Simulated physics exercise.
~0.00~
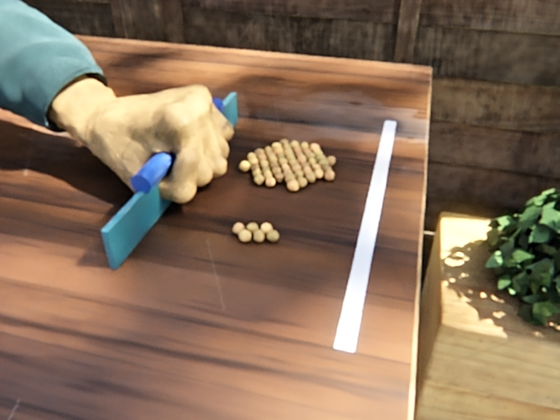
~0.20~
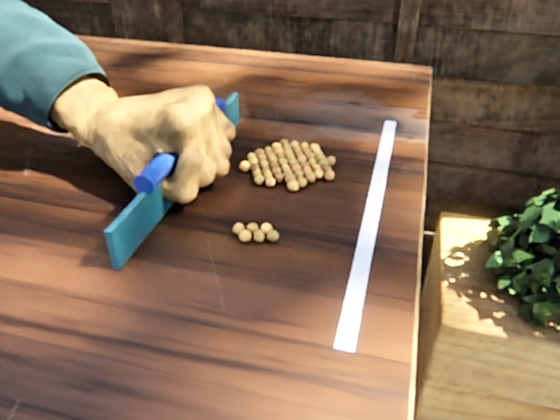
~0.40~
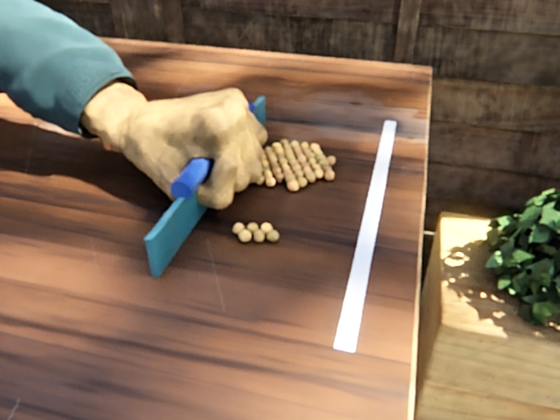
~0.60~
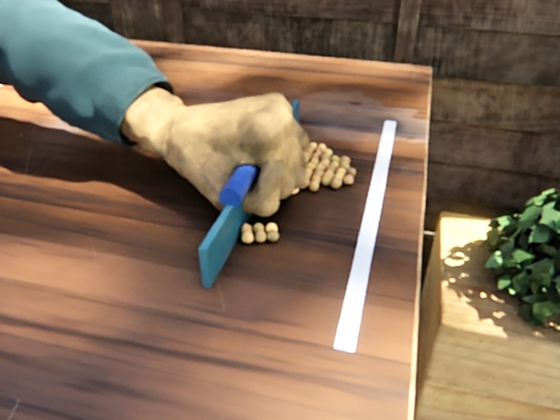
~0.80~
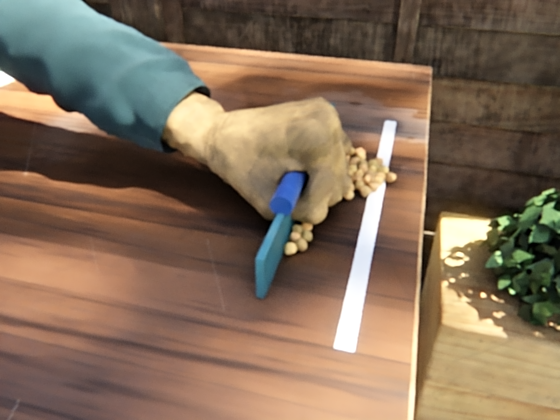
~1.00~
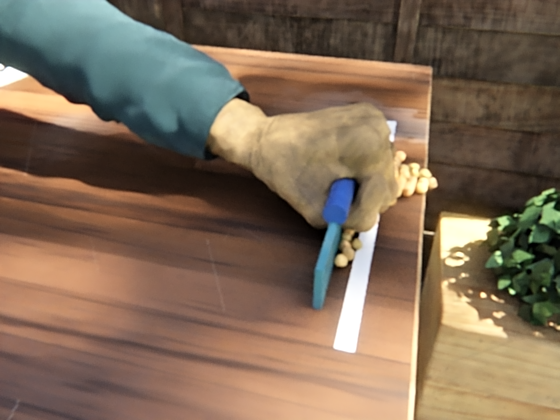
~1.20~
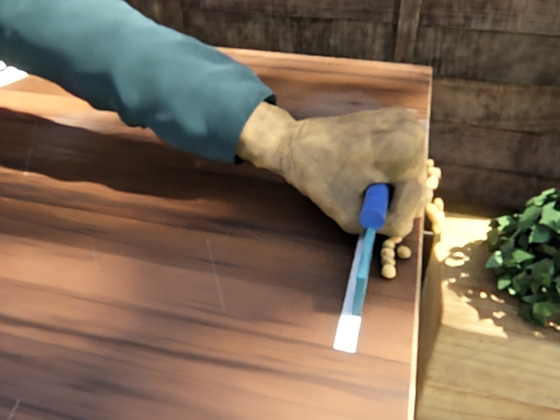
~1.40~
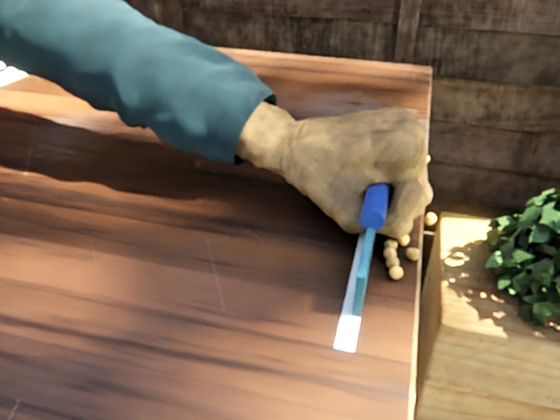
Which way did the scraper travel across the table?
The scraper moved to the right, toward the white tape.
